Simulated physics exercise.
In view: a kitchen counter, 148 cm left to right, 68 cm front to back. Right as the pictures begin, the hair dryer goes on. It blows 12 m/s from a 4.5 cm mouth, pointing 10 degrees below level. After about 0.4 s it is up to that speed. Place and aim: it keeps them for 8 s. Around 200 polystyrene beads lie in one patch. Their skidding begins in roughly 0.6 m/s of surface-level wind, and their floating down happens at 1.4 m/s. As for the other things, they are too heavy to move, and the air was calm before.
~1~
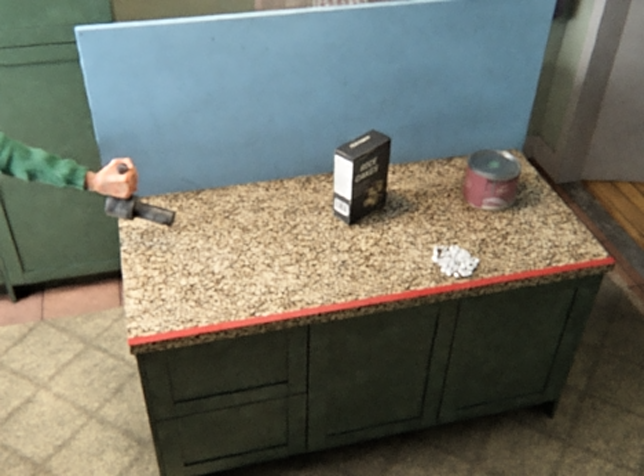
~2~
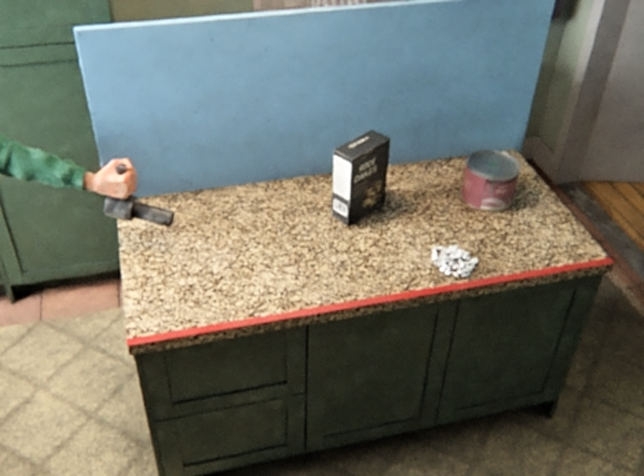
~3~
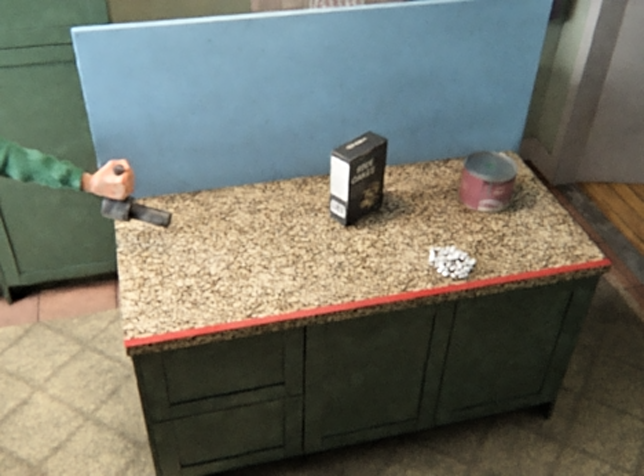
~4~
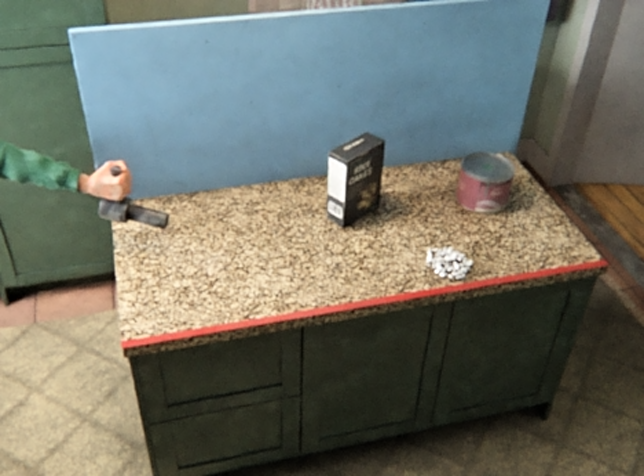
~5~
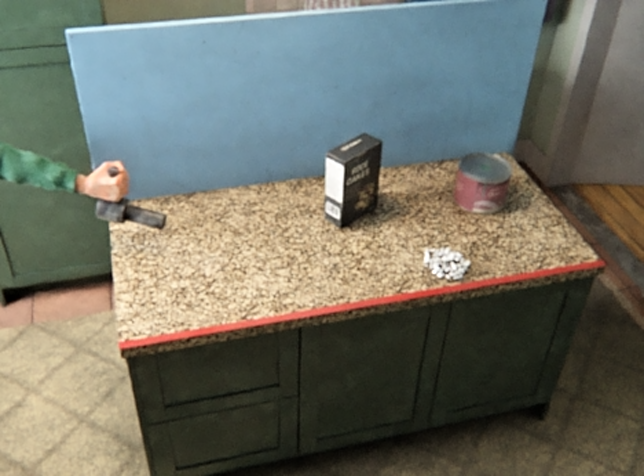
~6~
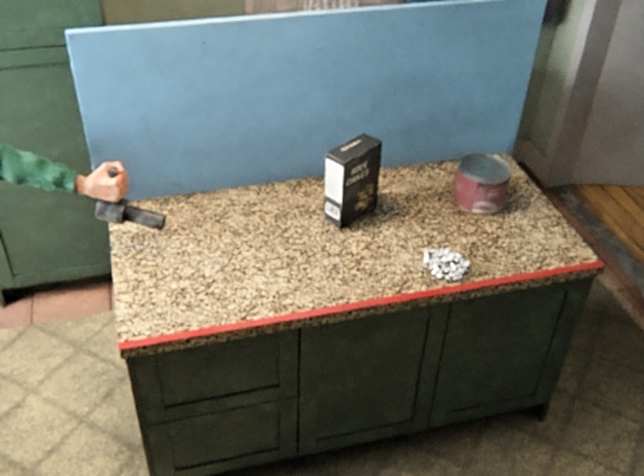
Hand holding a dark hair dryer at the left of a speckled kitchen counter, with white beads, carton and tin staying still.
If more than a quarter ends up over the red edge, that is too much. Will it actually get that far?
My prediction: The spill over that edge overshoots a quarter.
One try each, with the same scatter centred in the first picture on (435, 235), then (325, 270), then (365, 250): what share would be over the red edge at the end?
0 %, 100 %, 15 %.
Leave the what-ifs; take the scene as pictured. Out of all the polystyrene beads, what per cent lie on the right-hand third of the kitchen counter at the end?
Near 0 per cent at the end.
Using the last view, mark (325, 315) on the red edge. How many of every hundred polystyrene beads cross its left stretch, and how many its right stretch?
Estimate: Left ~ 0 %; right ~ 60 %.
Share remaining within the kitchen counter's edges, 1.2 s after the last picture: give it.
Around 0 %.
Then, 1.2 s after the last picture, 0 % are on the move or not yet settled, 59 % are over the red edge.
Then, 2.2 s after the last picture, 0 % are on the move or not yet settled, 59 % are over the red edge.
Then, 4.0 s after the last picture, 0 % are on the move or not yet settled, 59 % are over the red edge.
Then, 7.6 s after the last picture, at the end, 59 % are over the red edge.
